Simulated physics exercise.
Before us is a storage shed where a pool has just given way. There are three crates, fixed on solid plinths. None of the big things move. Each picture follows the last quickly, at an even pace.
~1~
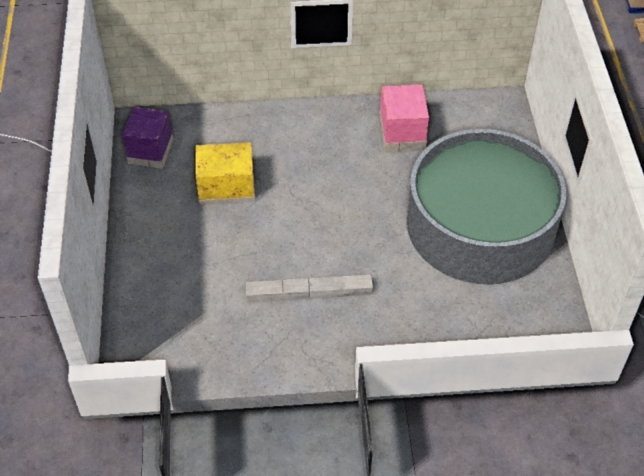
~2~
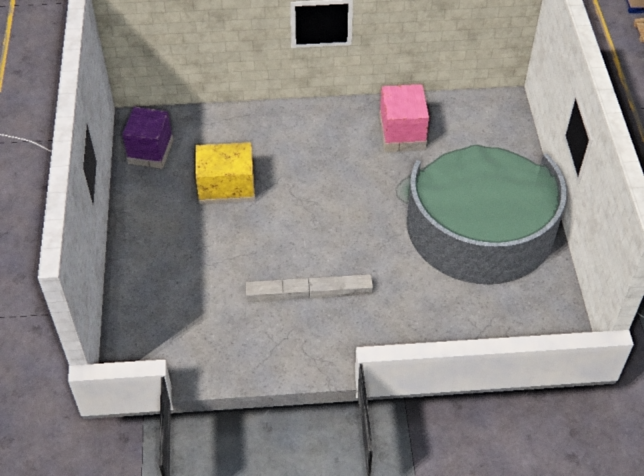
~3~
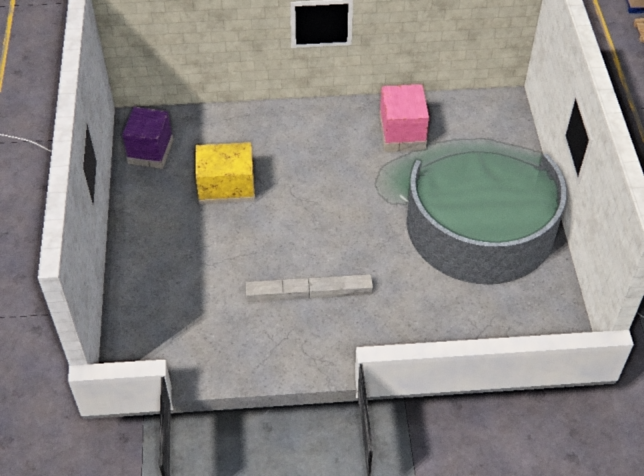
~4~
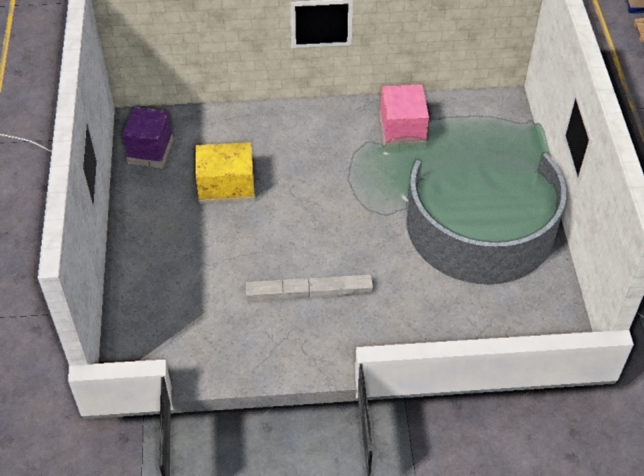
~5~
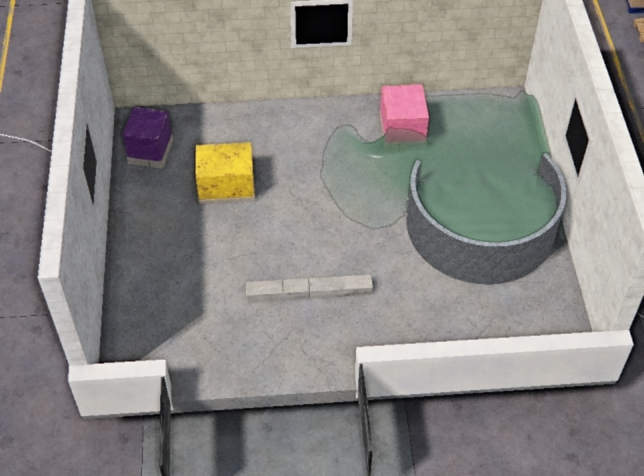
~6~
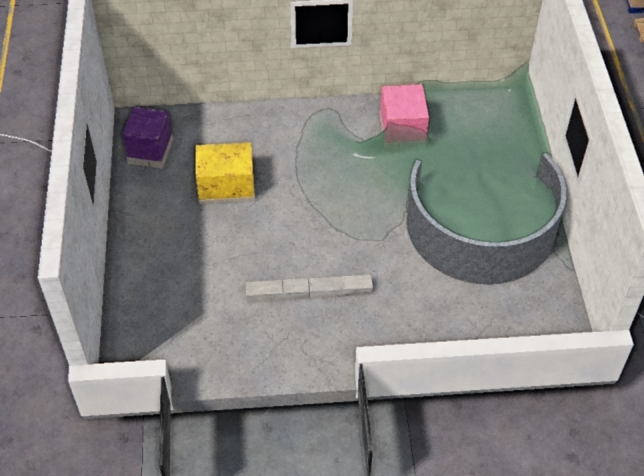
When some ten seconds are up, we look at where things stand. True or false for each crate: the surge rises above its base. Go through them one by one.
Yellow crate: True; pink crate: True; purple crate: True.
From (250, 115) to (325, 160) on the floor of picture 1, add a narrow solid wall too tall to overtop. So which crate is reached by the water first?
I'd pick the crate marked pink.
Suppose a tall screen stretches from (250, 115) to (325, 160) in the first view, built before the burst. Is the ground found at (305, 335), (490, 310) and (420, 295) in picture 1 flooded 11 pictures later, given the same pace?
The first point comes out unwetted, the next unwetted, the last unwetted.
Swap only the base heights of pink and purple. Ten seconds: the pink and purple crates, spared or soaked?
In short: The pink crate is reached; the purple crate is reached.
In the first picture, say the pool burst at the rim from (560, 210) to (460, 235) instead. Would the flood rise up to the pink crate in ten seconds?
Note: Pink crate is never reached.
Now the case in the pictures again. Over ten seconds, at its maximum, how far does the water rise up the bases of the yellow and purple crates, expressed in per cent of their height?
Close to 260 per cent, and close to 220 per cent, in that order.
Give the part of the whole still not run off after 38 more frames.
My figure is close to 98 percent.
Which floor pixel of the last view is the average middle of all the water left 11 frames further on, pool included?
I'd place it roughly at (424, 154).
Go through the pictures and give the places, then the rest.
Still water in the pool at (488, 188), in the first frame.
The front is at a hidden place, out from the gap on the pool's far side, in the second frame.
The front is at (385, 192), out from the gap on the pool's far side, in the third frame.
Water pours out on the pool's far side and has run to (355, 166), in the fourth frame.
The front is at (329, 154), out from the gap on the pool's far side, in the fifth frame.
The front is at (311, 122), out from the gap on the pool's far side, in the sixth frame.
A moment on, water covers 35 % of the floor; the yellow crate water round its plinth, the pink crate water round its plinth, the purple crate not reached.
Next, water covers 45 % of the floor; the yellow crate water round its plinth, the pink crate water round its plinth, the purple crate water round its plinth.
Then, water covers 70 % of the floor; the yellow crate water round its plinth, the pink crate water round its plinth, the purple crate water round its plinth.
Later, water covers 90 % of the floor; the yellow crate water round its plinth, the pink crate water round its plinth, the purple crate water round its plinth.
In the end, water covers 100 % of the floor; the yellow crate was topped, the pink crate was topped, the purple crate was topped.
